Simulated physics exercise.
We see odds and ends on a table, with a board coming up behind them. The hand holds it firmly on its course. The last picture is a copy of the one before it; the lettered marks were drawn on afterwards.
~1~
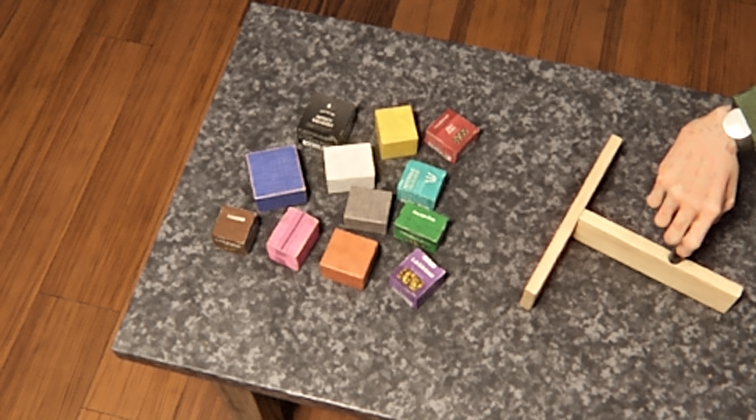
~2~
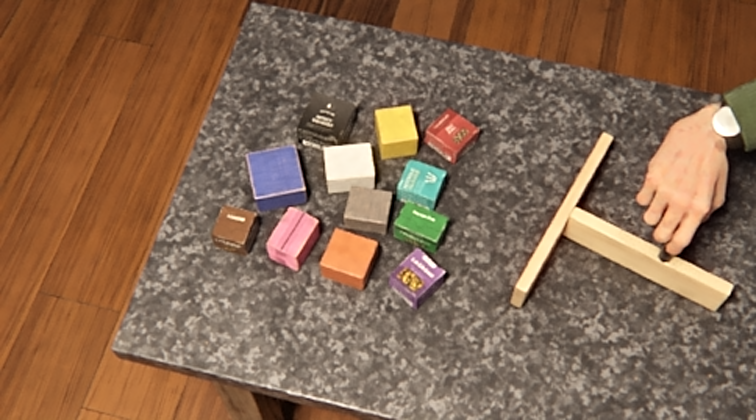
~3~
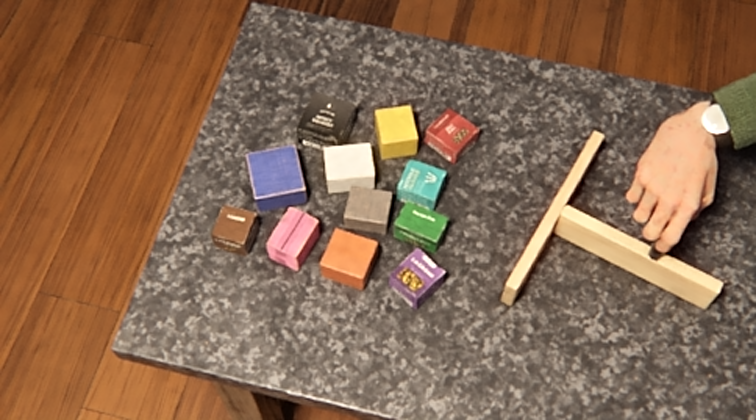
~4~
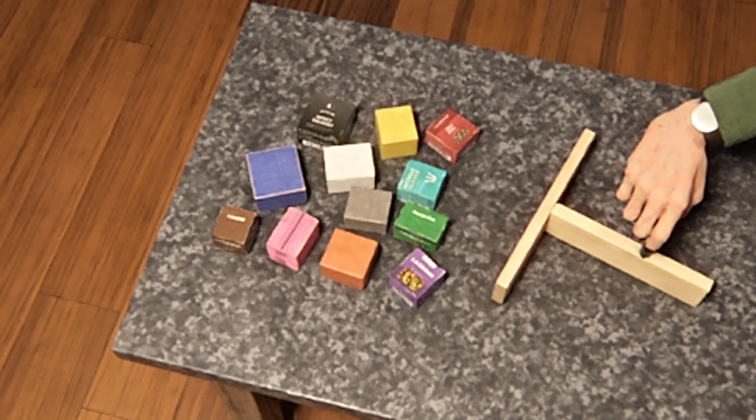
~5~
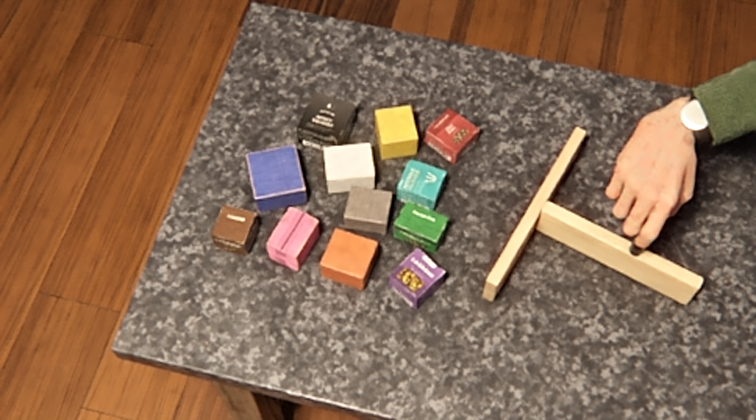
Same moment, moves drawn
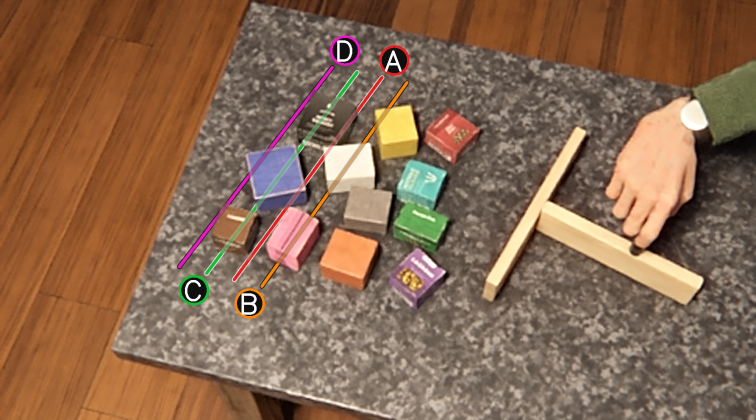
We see a hand at the right of a speckled tabletop slide a T-shaped wooden board a short way left, toward a cluster of small coloured boxes and blocks, which stay still with a gap between them and the board.
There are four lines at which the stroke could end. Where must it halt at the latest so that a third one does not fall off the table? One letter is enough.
No farther than A.
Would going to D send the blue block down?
By then, yes.
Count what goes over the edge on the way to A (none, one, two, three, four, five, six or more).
By then, one.
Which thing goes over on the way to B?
The brown packet.
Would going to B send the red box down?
No.
On the marked copy, A at (312, 172); B at (339, 178); C at (286, 167); D at (260, 161).
Taking A. A third of the way, board (456, 184); purple packet (380, 270); orange block (340, 257).
Two thirds of the way, board (375, 167); brown packet (193, 214); blue block (242, 158).
When it is over, board (315, 154); brown packet over the edge; pink box (174, 196); one fallen.
As for the rest, B is within the limit but short; C drops three; D drops five.
